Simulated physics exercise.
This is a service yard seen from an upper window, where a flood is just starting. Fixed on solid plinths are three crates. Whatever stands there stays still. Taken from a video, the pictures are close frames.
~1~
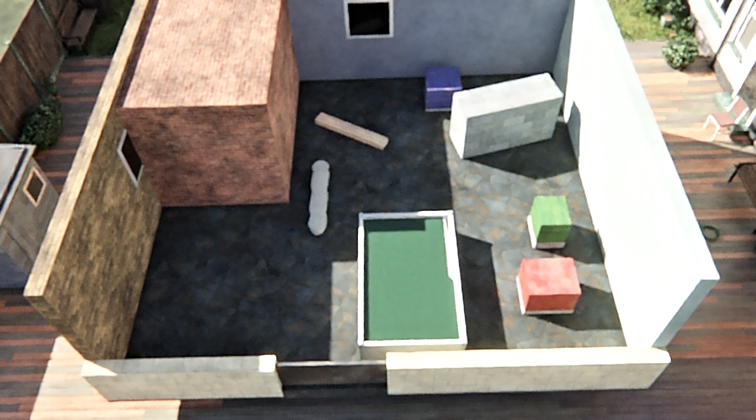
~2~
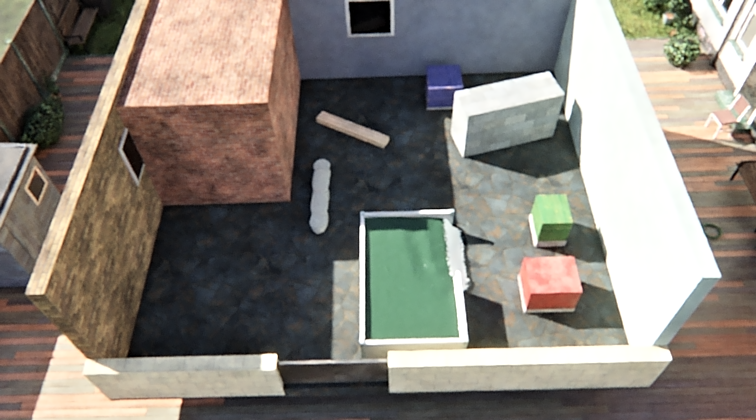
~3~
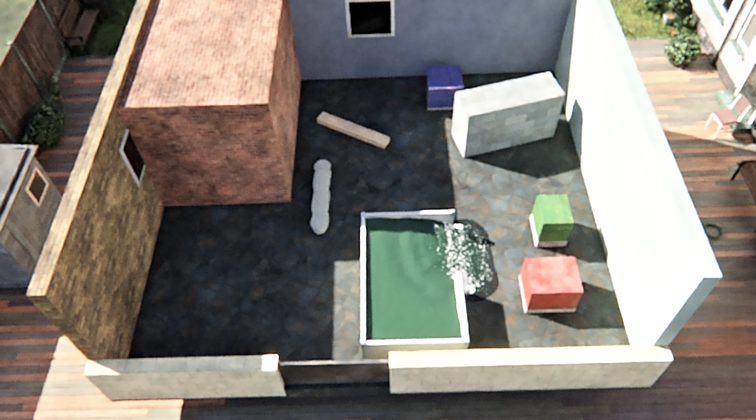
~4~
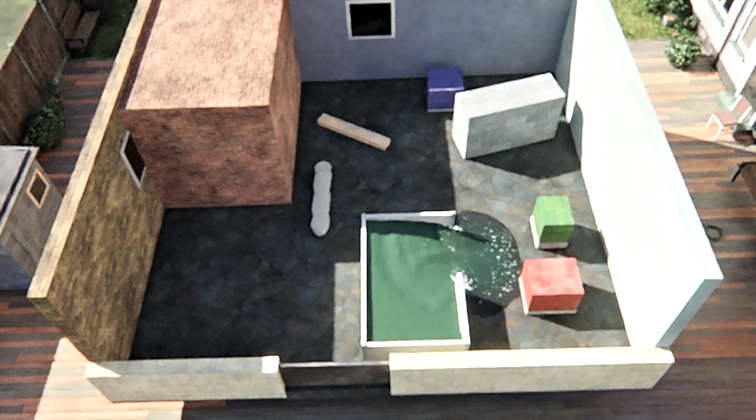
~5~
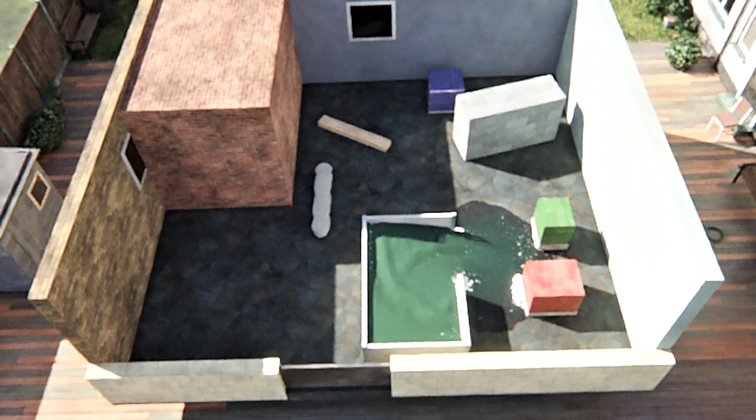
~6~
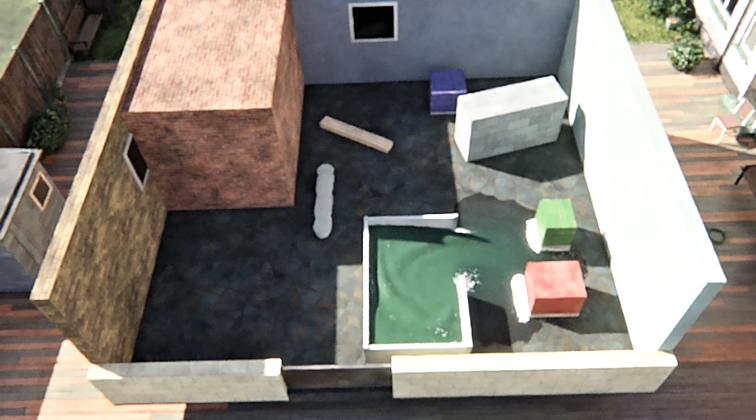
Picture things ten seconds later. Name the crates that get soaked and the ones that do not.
In order: The green crate will be hit by the water, the blue crate will be hit by the water, the red crate will be hit by the water.
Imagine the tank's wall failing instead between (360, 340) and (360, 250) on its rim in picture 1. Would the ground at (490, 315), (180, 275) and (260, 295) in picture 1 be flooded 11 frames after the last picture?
Point by point: Unwetted, drenched, drenched.
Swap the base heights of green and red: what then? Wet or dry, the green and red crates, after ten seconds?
Green gets flooded; red gets flooded.
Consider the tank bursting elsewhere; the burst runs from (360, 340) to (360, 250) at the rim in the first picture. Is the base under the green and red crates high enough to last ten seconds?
My take: The green one stays clear, while the red one stays clear.
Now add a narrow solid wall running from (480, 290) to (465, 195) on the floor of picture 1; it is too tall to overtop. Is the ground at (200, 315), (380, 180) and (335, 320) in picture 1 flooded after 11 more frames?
The first point comes out unwetted, the next inundated, the last unwetted.
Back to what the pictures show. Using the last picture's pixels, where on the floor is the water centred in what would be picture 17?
Somewhere near (469, 271).
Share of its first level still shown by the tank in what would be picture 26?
I'd put it close to 38 percent.
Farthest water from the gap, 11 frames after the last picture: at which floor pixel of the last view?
I reckon the front has reached (574, 134) by then.
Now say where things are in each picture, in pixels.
The first frame shows still water in the tank at (409, 276).
In the second frame, water pours out at (451, 255) and has run to a hidden place.
In the third frame, water pours out at (452, 256) and has run to (475, 226).
In the fourth frame, the front is at (518, 288), out from the gap at (453, 257).
In the fifth frame, water pours out at (454, 259) and has run to a hidden place.
In the sixth frame, the front is at (582, 272), out from the gap at (455, 260).
A moment on, water covers 15 % of the floor; the green crate water round its plinth, the blue crate not reached, the red crate water round its plinth.
Next, water covers 25 % of the floor; the green crate water round its plinth, the blue crate not reached, the red crate water round its plinth.
Then, water covers 35 % of the floor; the green crate water round its plinth, the blue crate not reached, the red crate water round its plinth.
Later, water covers 55 % of the floor; the green crate water round its plinth, the blue crate water round its plinth, the red crate water round its plinth.
In the end, water covers 80 % of the floor; the green crate was topped, the blue crate was topped, the red crate was topped.
